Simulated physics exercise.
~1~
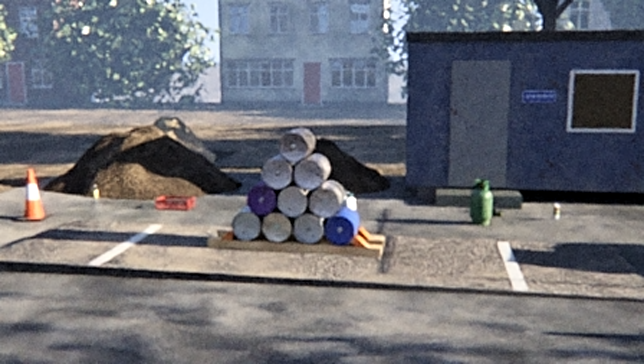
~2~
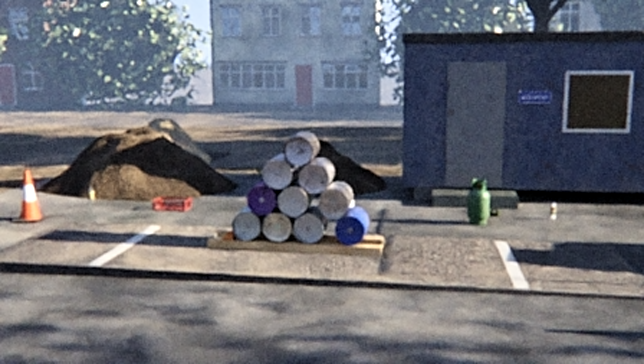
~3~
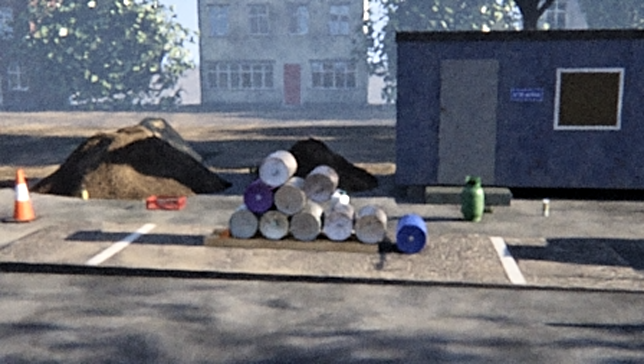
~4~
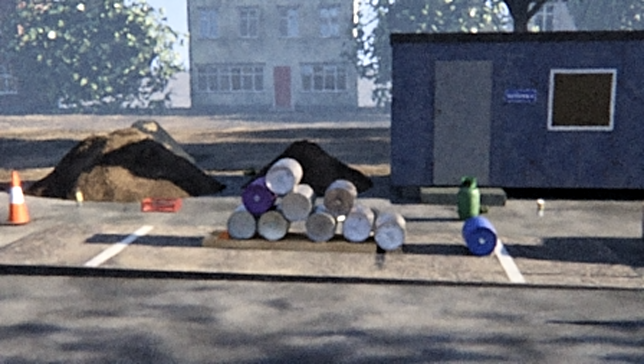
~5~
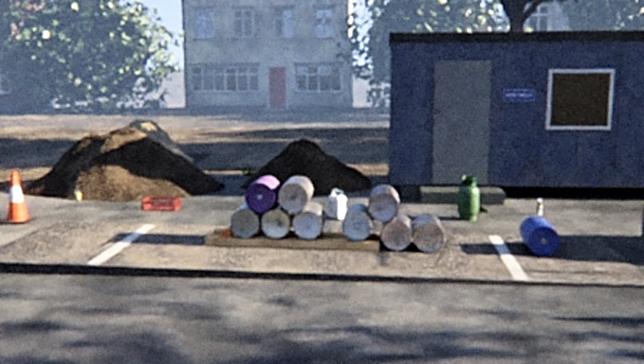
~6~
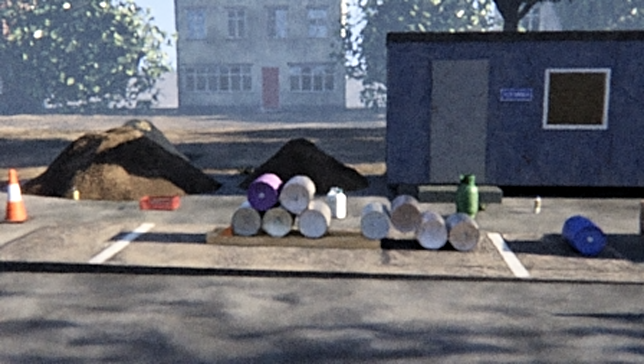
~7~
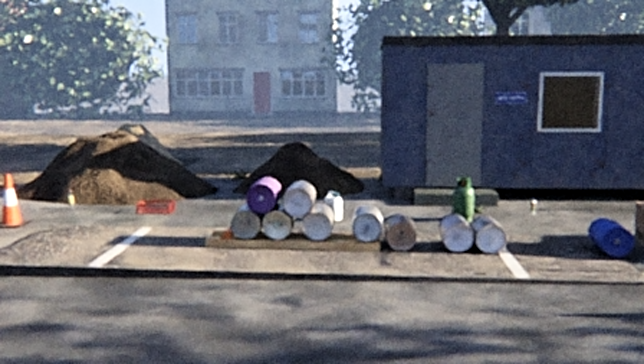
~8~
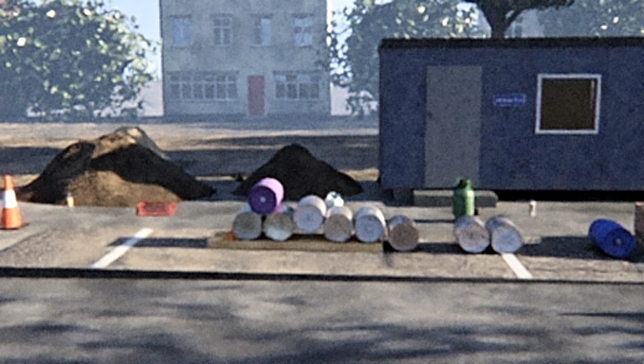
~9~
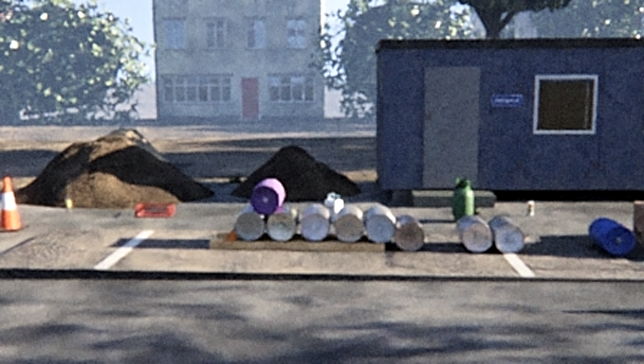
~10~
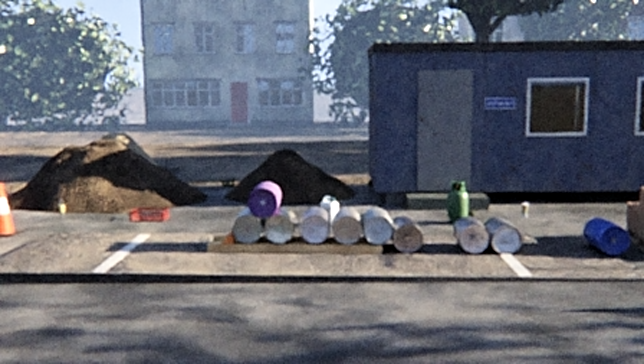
A blue site cabin stands at the right of a paved yard, seen from the front across a road, with dirt mounds, an orange cone and a green gas bottle around a pyramid of ten kegs on low timbers. The blue keg at the bottom right rolls off to the right, and the pile slumps after it. Pale kegs tumble down and spread rightward while the blue one crosses the right white line. The rolling dies out, leaving the purple keg perched on others at the left, several pale ones strung rightward, and the blue farthest right, beyond the line.
